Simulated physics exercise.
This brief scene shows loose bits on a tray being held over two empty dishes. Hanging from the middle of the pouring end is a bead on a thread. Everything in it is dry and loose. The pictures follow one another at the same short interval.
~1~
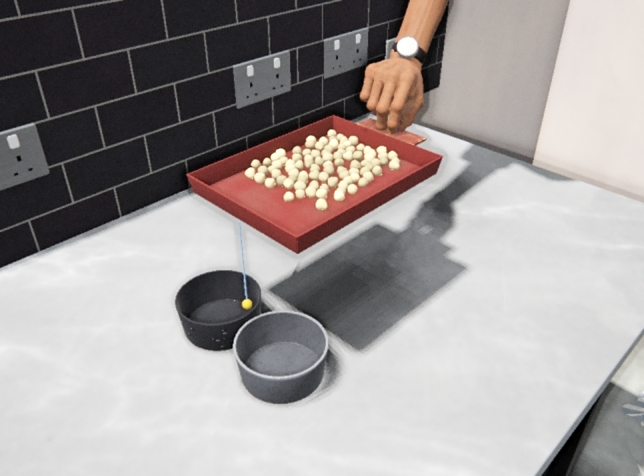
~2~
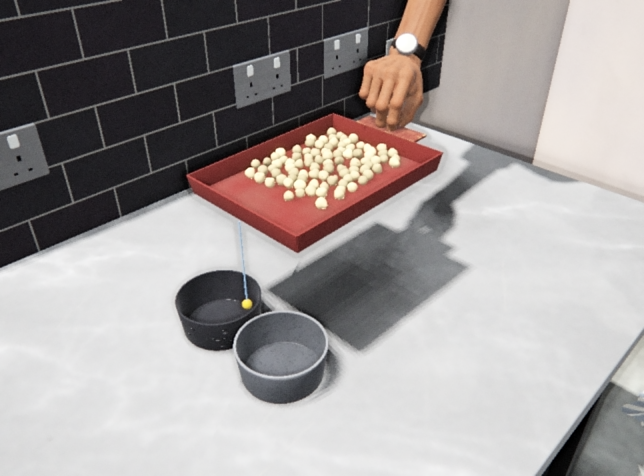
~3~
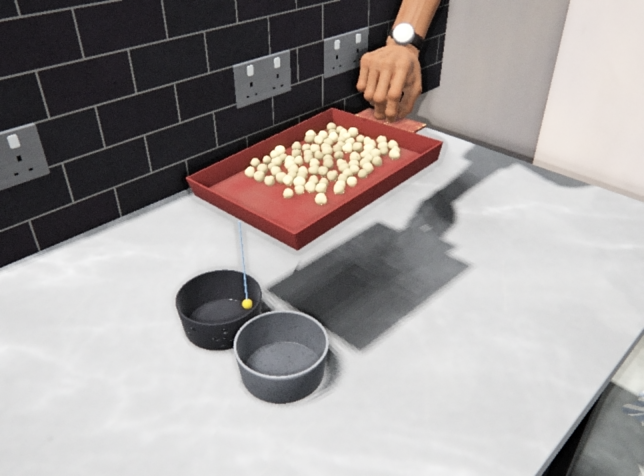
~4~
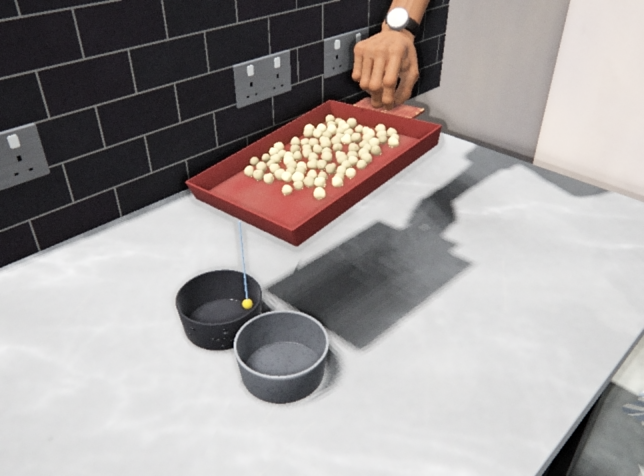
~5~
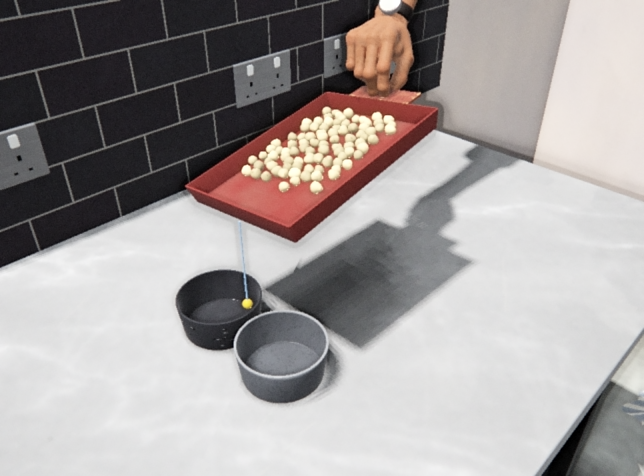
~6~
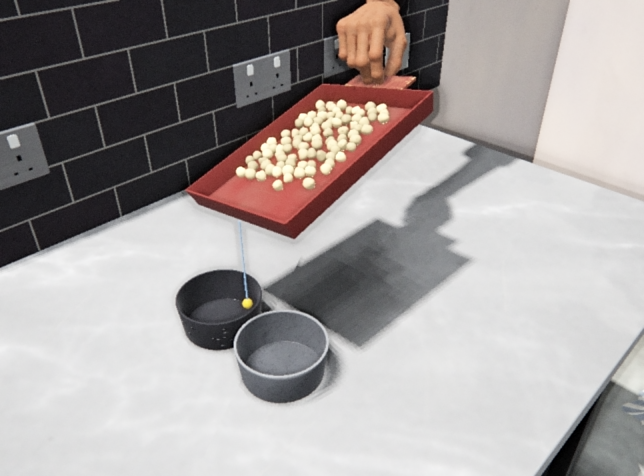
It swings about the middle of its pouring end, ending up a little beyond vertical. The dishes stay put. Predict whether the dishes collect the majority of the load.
They do collect the majority.
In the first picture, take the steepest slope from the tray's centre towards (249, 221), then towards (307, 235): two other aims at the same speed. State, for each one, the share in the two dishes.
About 20 % and 80 %.
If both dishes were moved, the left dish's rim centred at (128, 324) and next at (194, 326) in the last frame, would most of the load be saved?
Well, not up to half at the first spot and not up to half at the second.
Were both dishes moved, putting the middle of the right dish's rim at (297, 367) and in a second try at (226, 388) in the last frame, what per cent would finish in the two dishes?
20 % and 0 %.
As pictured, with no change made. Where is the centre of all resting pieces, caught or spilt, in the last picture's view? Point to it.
Around (218, 318).
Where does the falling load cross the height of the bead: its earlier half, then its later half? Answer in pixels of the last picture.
Roughly (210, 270) first, then roughly (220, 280).
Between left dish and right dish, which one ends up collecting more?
The one at left ends up fuller.
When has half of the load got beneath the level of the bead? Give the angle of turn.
At roughly 115°.
Just after the last frame, tray tipped steeply; every one on the tray.
A moment on, tray tipped past a quarter turn; the larger part on the tray; about a tenth in the left dish; just a few outside both; about a tenth in the air.
Further on, tray tipped past a quarter turn; the larger part in the left dish; about a tenth outside both.
When it is over, tray tipped past a quarter turn; not one in the right dish; the larger part in the left dish; about a tenth outside both.
